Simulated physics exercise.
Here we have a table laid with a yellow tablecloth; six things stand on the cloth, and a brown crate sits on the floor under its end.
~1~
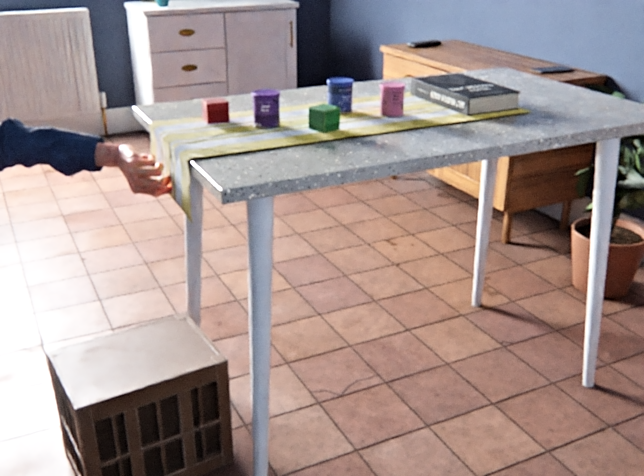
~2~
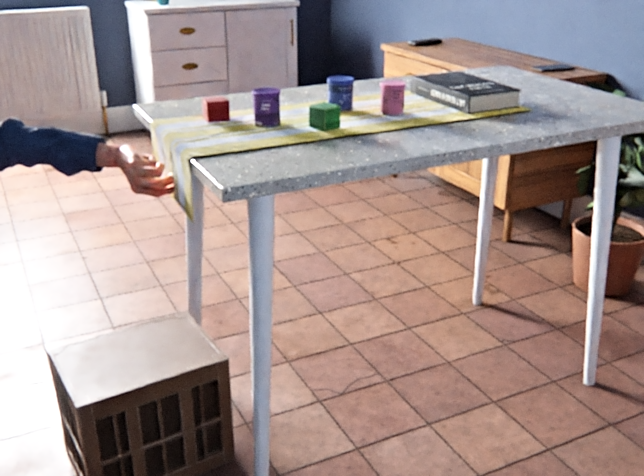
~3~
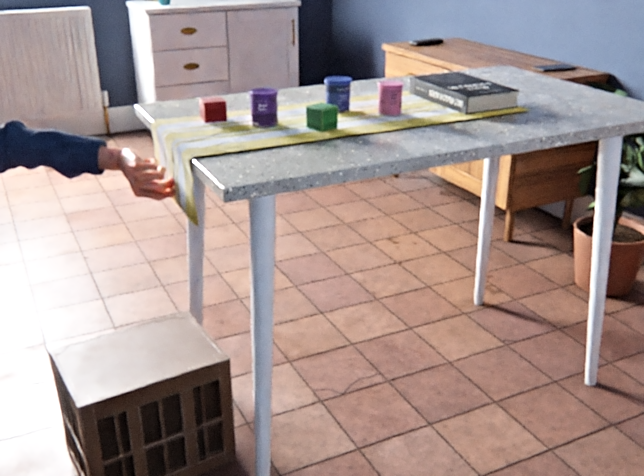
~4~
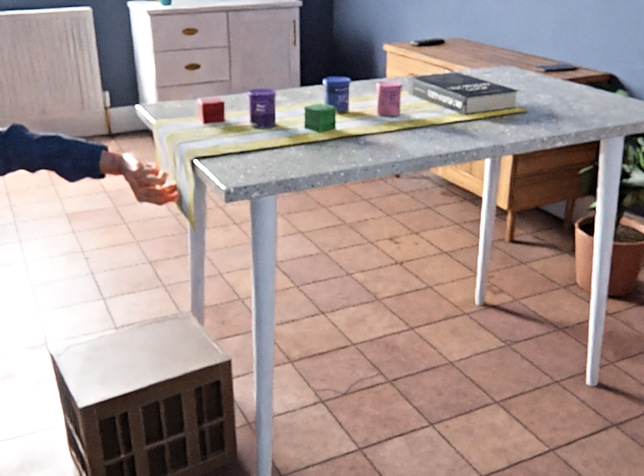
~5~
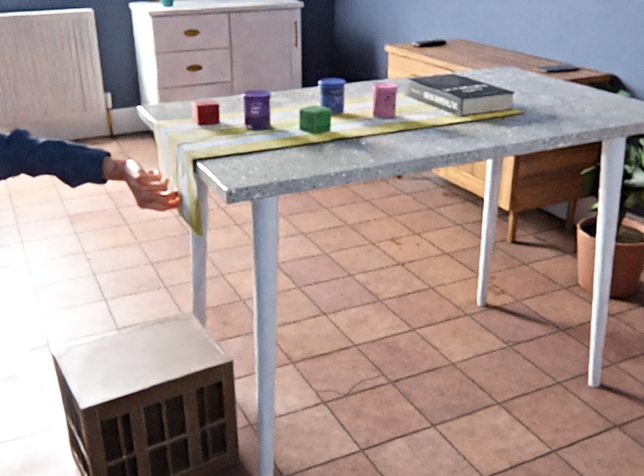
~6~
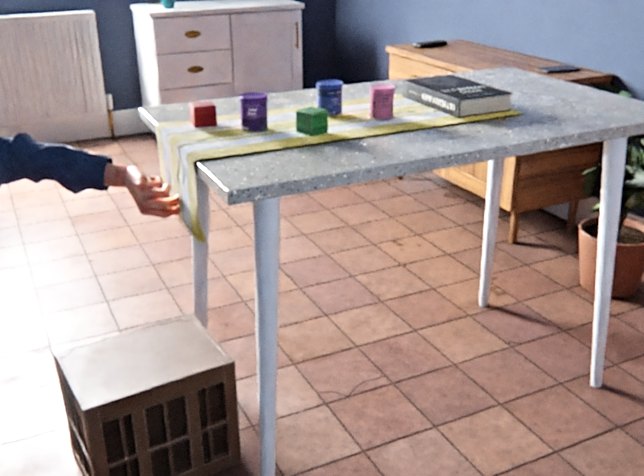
In this clip, a hand at the left stays beside the hanging end of a yellow-edged cloth as it creeps slightly down over the table's end above a brown crate, carrying cubes, cans and a book slightly left.
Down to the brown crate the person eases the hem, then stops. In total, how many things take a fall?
Three in total.
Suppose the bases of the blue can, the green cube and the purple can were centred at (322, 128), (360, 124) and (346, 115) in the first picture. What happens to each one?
The blue can ends up off; the green cube stays put; the purple can stays put.
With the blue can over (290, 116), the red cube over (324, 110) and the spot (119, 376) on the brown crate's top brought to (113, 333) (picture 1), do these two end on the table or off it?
In the end the blue can is still on top and the red cube is still on top.
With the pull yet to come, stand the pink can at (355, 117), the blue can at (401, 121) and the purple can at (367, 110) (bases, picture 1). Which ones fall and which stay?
Well, the pink can is safe, the blue can is safe, and the purple can is safe.
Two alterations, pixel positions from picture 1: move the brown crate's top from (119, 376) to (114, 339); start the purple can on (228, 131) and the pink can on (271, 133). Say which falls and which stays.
The purple can ends up off the top and the pink can ends up off the top.
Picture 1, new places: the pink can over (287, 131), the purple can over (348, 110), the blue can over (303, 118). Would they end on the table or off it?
Outcome: Pink can falls away, purple can stays aboard, blue can falls away.
A little later, hem near (184, 286); red cube gone.
Next, hem on the crate; red cube, purple can and green cube gone.
When it is over, hem on the crate; red cube, purple can and green cube gone. The answer is three.
